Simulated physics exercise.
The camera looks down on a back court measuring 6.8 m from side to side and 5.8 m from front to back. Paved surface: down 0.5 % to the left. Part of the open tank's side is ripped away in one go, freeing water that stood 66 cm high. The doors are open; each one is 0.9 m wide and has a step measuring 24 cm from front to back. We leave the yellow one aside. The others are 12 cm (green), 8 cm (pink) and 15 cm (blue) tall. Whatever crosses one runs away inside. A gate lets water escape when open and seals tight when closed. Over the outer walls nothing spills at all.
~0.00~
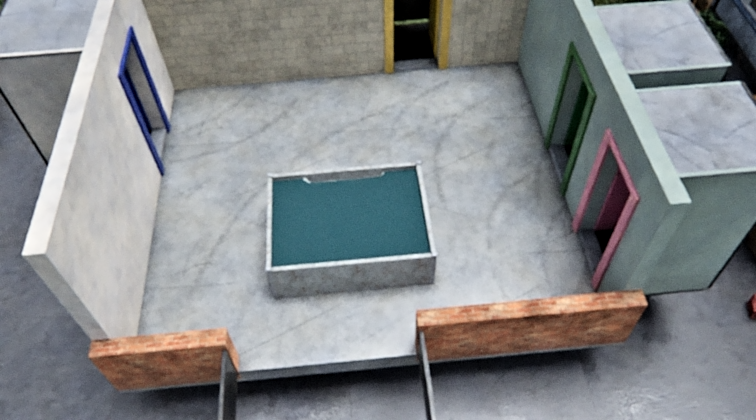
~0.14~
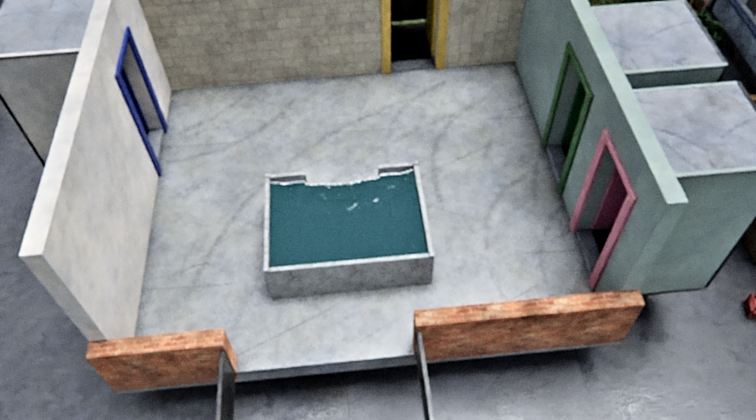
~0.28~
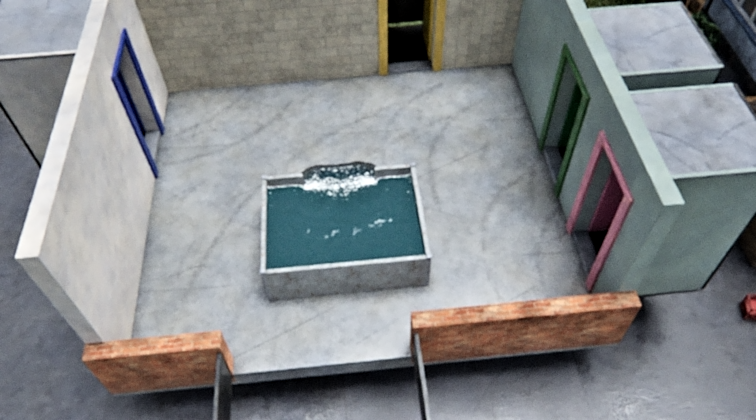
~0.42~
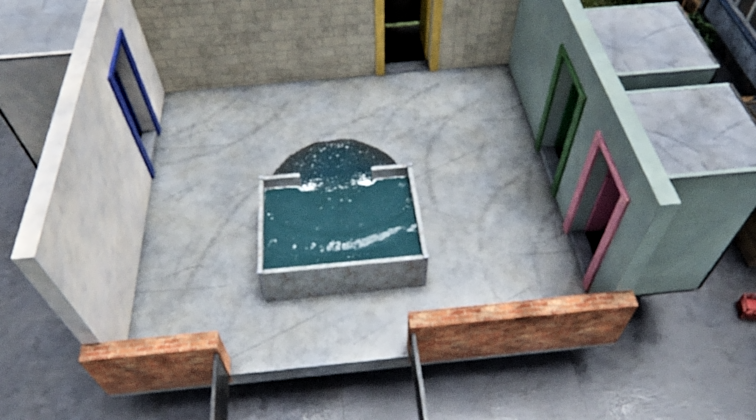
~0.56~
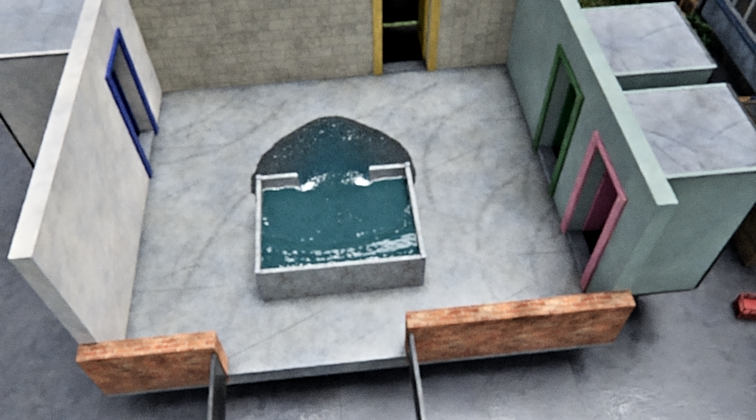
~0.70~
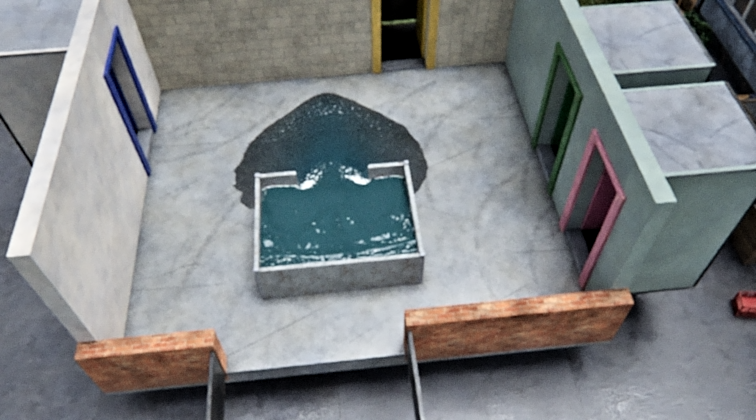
In a walled court, water pours through the open tank's far side and spreads across the paving.
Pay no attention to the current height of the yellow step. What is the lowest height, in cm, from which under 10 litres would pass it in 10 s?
18 cm.
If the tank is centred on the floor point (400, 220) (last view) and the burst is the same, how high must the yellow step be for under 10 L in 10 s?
Then roughly 27 cm.
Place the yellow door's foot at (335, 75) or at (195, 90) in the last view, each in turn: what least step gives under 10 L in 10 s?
In turn: About 26 cm, about 19 cm.
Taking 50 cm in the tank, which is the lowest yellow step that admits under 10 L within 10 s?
You'd need a step of close to 12.5 cm.
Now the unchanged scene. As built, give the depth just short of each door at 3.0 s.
In cm: Green 0, yellow 15, pink 0, blue 10.
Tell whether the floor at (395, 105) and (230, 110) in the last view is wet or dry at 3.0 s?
Taking them in turn, they come out submerged and submerged.
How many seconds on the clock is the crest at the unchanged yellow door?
Around 1.8 seconds.
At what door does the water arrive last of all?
Coming last is the pink one.
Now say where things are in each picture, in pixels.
The first picture shows the open tank at (348, 216) is whole and still, 66 cm deep; the yellow door at (417, 27) is dry.
In the second picture, the front is at a hidden place, 0.3 m from the gap on the far side; 0.2 m2 of floor is wet, 66 cm left at the back.
In the third picture, water pours out on the far side and has run 0.8 m, to (315, 169); about 11 cm deep outside, 66 cm at the back.
In the fourth picture, water pours out on the far side and has run 1.3 m, to (314, 147); about 8 cm deep outside, 64 cm at the back.
In the fifth picture, water pours out on the far side and has run 2.0 m, to (323, 120); about 6 cm deep outside, 56 cm at the back.
In the sixth picture, the front is at (326, 96), 2.6 m from the gap on the far side; 5.2 m2 of floor is wet, 56 cm left at the back; the yellow door at (405, 28), 3.5 m from the gap, is still 1.4 m from the nearest water.
After 1.4 s water covers 30 % of the floor, deepest (32 cm) near (338, 189); 9 cm at the yellow door, 0 litres in over its 6 cm step.
After 3.0 s water covers 40 % of the floor, deepest (30 cm) near (161, 90); 15 cm at the yellow door, 78 litres in over its 6 cm step.
After 10.0 s water covers 95 % of the floor, deepest (10 cm) near (120, 367); 6 cm at the yellow door, 142 litres in over its 6 cm step.
At the yellow door as built, the water arrived by 1.4 s and peaked near 19 cm at 1.8 s.
Run again over the same 10 s with other heights there, 17 litres in over 16 cm, 1 litre over 22 cm. The limit of 10 litres is kept from about 18 cm up.
